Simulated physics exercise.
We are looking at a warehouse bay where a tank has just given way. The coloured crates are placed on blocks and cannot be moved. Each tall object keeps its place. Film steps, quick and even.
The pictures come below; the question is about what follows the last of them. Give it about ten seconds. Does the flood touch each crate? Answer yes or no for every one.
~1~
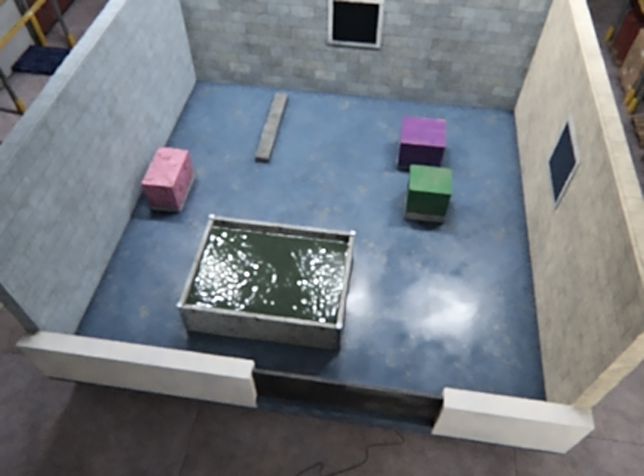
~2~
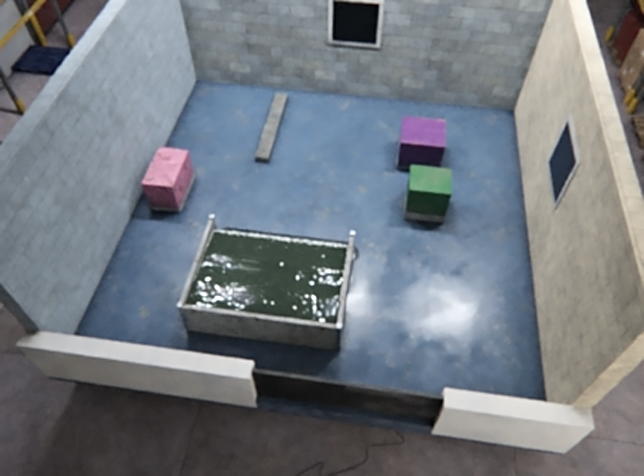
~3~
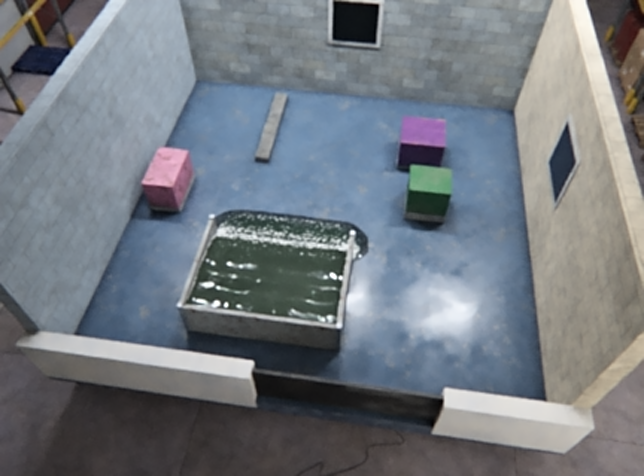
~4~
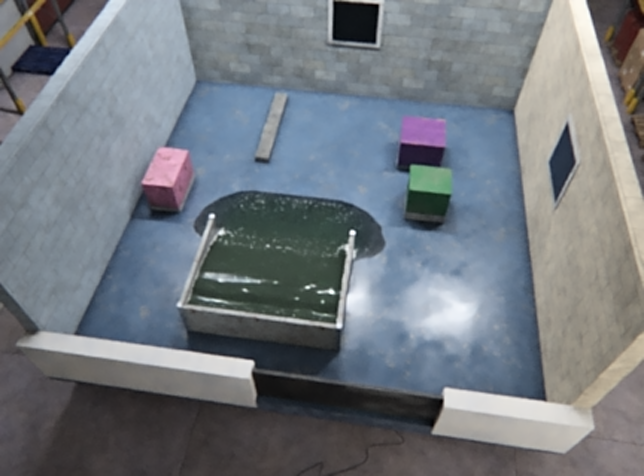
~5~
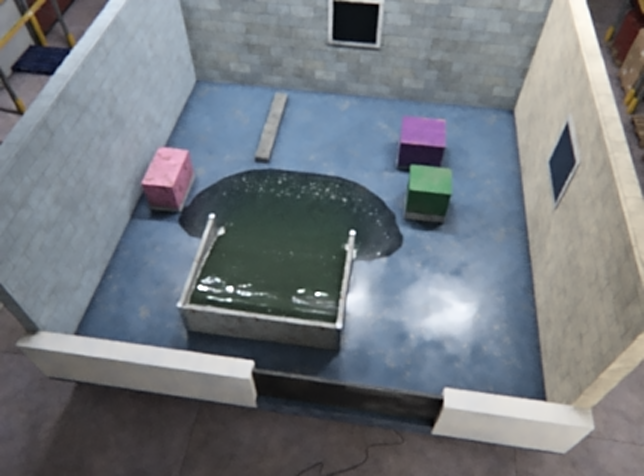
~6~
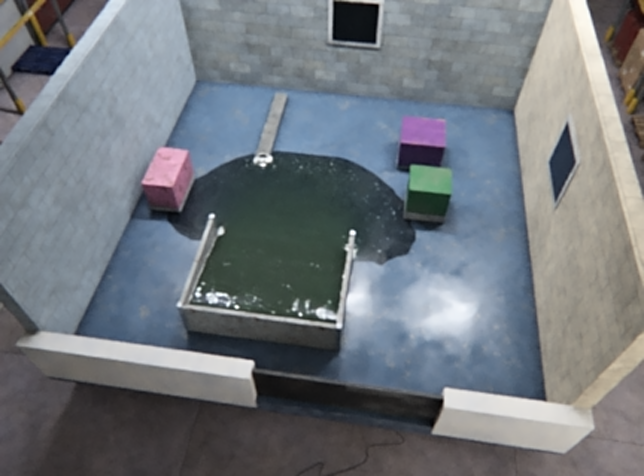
Purple crate: Yes; green crate: No; pink crate: Yes.
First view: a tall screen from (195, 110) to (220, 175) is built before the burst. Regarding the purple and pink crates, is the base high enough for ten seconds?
In that case the purple crate is flooded, while the pink crate is flooded.
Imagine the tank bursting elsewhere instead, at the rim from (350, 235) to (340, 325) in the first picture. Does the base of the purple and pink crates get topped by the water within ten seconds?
In short: Purple is soaked, pink remains dry.
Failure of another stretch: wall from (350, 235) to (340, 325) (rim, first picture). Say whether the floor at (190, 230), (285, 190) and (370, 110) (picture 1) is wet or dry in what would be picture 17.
In the order given, the spots are not soaked, not soaked and not soaked.
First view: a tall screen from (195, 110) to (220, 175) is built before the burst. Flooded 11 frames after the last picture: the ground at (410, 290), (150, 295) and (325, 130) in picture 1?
The first point comes out unwetted, the next unwetted, the last inundated.
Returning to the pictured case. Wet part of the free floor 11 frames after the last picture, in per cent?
Around 50 percent of it.
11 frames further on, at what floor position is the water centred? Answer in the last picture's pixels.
Roughly (301, 181).
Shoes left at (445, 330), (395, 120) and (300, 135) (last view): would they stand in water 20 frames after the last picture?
First spared, second inundated, third inundated.
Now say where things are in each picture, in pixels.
The first picture shows still water in the open tank at (271, 271).
In the second picture, water pours out on the open tank's far side and has run to a hidden place.
In the third picture, the front is at a hidden place, out from the gap on the open tank's far side.
In the fourth picture, water pours out on the open tank's far side and has run to (212, 209).
In the fifth picture, water pours out on the open tank's far side and has run to (221, 184).
In the sixth picture, water pours out on the open tank's far side and has run to (351, 165).
A moment on, water covers 35 % of the floor; the purple crate water round its plinth, the green crate water round its plinth, the pink crate water round its plinth.
Next, water covers 50 % of the floor; the purple crate water round its plinth, the green crate water round its plinth, the pink crate water round its plinth.
Then, water covers 55 % of the floor; the purple crate water round its plinth, the green crate water round its plinth, the pink crate water round its plinth.
Later, water covers 70 % of the floor; the purple crate water round its plinth, the green crate water round its plinth, the pink crate water round its plinth.
In the end, water covers 100 % of the floor; the purple crate was topped, the green crate stayed above the water, the pink crate was topped.
